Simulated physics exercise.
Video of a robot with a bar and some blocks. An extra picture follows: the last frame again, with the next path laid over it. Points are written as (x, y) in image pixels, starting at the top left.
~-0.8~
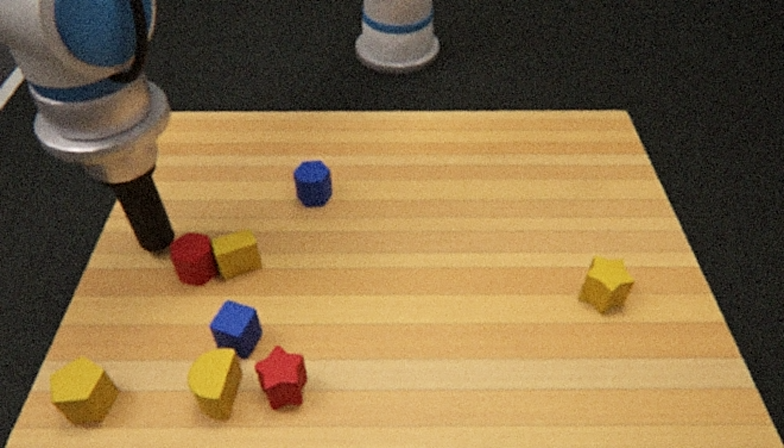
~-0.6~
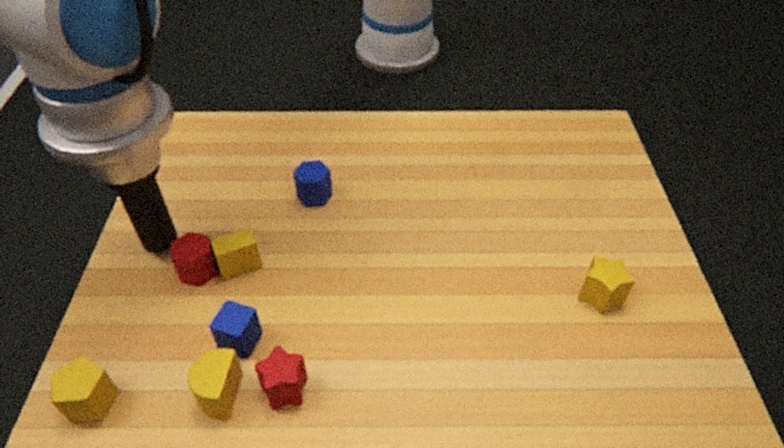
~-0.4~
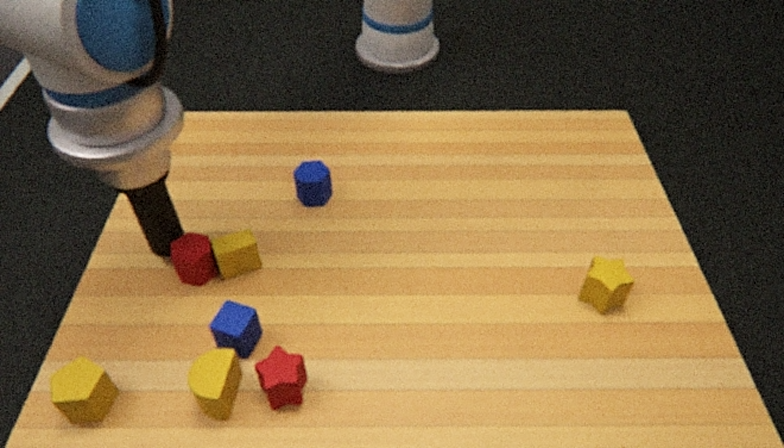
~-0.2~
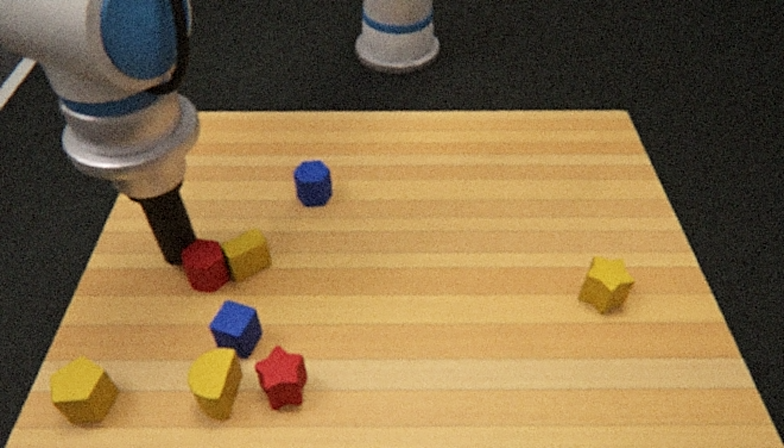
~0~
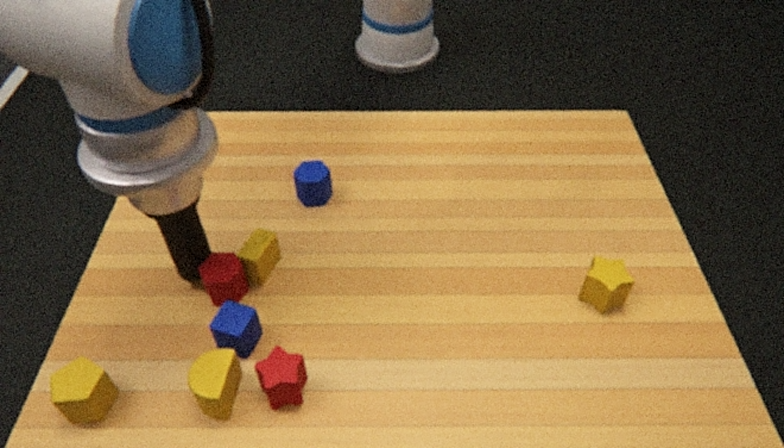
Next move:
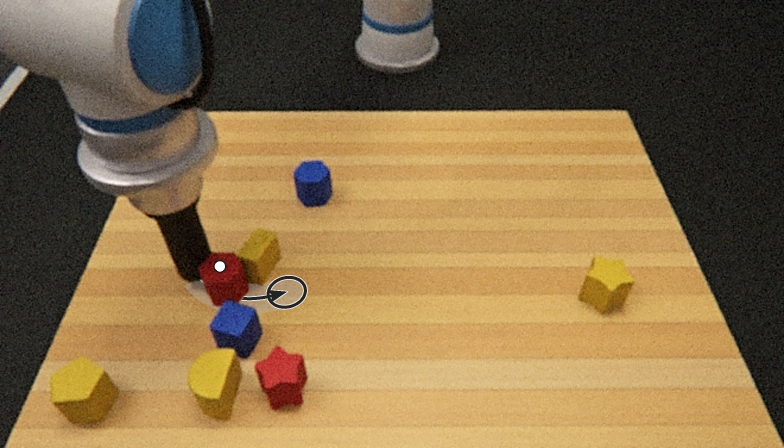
A robot arm with a black bar reaches over the left side of a striped wooden board, seen from above at an angle by a still camera. A red six-sided block and a yellow block sit beside the bar, with blue, yellow and red blocks scattered around. The bar moves right and toward the viewer, pushing the red block, while the yellow one shifts and turns slightly.
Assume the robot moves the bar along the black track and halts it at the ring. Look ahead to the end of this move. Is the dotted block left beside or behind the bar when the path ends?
Yes - that is the case.
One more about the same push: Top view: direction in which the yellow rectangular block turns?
It spins against the clock.
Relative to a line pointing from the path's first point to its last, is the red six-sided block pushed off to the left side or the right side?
It goes toward the right-hand side.
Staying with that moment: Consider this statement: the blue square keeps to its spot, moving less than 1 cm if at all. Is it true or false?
The statement is correct.
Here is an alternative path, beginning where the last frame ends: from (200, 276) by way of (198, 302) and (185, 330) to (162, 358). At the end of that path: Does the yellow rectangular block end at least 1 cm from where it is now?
My answer is no.
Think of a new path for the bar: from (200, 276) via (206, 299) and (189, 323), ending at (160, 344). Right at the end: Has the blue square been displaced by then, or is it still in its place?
The answer is that it remains undisturbed.
The line goes from (200, 276) over (221, 293) and (253, 299) to (287, 292); the dot is on the red six-sided block.
What follows on the original path. Halfway along, bar (235, 289); red six-sided block (263, 288); yellow rectangular block (262, 244), turned 25° anticlockwise.
At the end, bar (285, 283); red six-sided block (295, 296), turned 40° clockwise; blue square unmoved; yellow rectangular block (276, 238), turned 80° anticlockwise.
